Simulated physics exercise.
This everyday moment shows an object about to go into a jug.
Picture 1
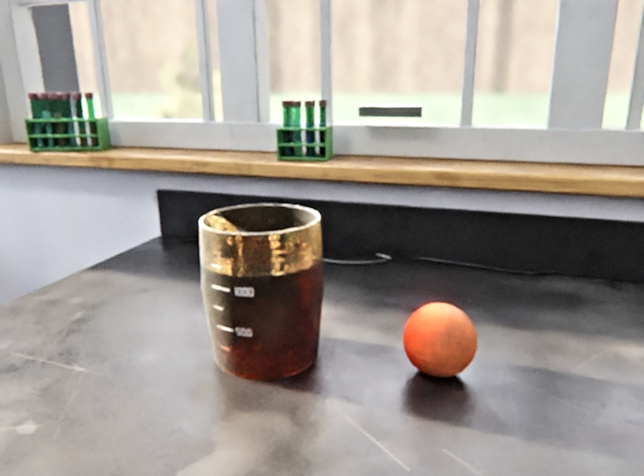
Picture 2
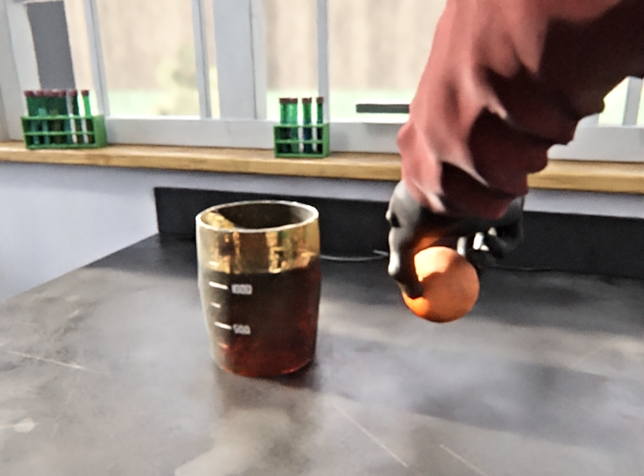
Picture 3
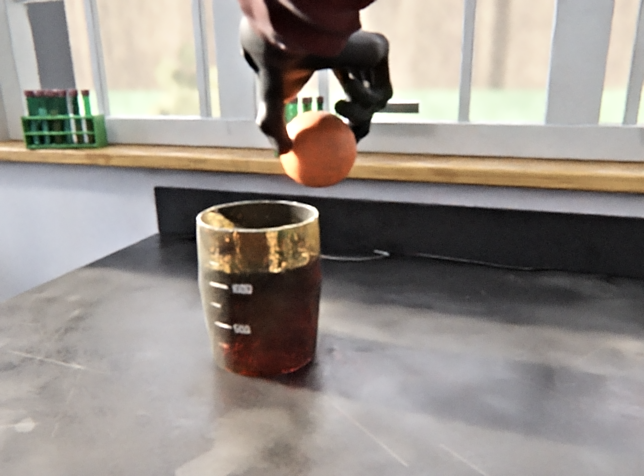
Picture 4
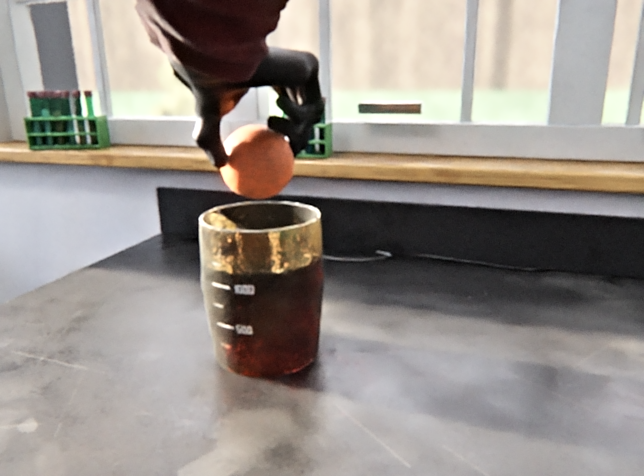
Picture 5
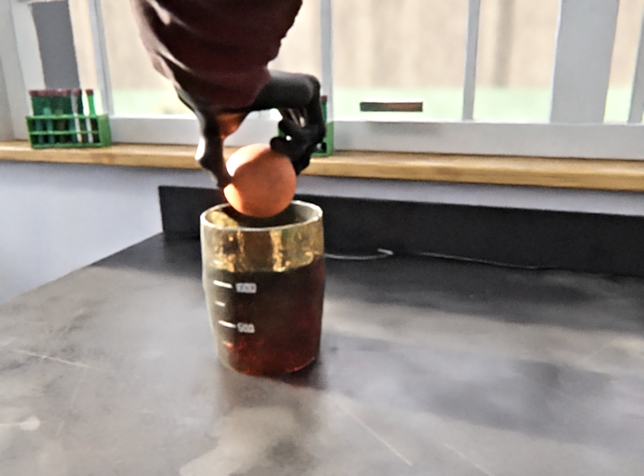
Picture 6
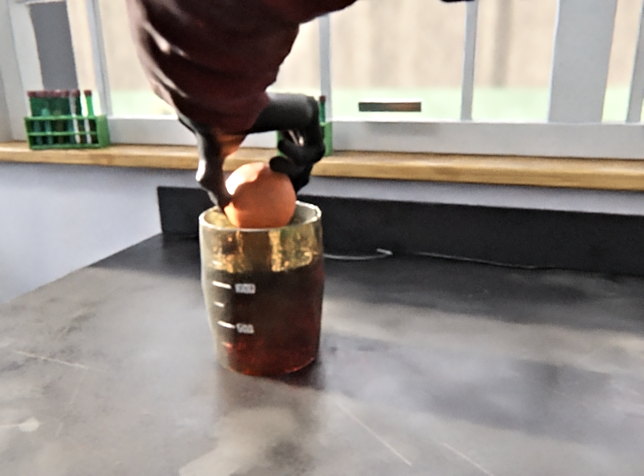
On a dark worktop by a window, a gloved hand picking up an orange ball, carrying it left and lowering it into a jug's mouth.
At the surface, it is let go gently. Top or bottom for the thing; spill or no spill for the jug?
What you'd see is that the thing keeps afloat while the jug holds everything.
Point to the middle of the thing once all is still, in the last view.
(263, 258), roughly.
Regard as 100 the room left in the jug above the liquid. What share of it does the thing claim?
Roughly 40 in a hundred.
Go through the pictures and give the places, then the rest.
The orange lies on the top at (440, 340); jug (264, 284) about two thirds full, in the first frame.
A hand picks up the orange at (440, 285); jug about two thirds full, surface at (260, 254), in the second frame.
The orange is carried over at (319, 149); jug (262, 281) about two thirds full, in the third frame.
The orange is above the jug at (258, 162); jug about two thirds full, surface at (262, 255), in the fourth frame.
The orange comes down at (260, 181); jug (265, 280) about two thirds full, in the fifth frame.
The orange is just over the surface at (260, 200); jug about two thirds full, surface at (263, 253), in the sixth frame.
A moment on, the orange enters the iced tea; the jug is about three quarters full.
Further on, the orange comes up again; the jug is about three quarters full.
When it is over, the orange is afloat; the jug is about three quarters full; none went over.
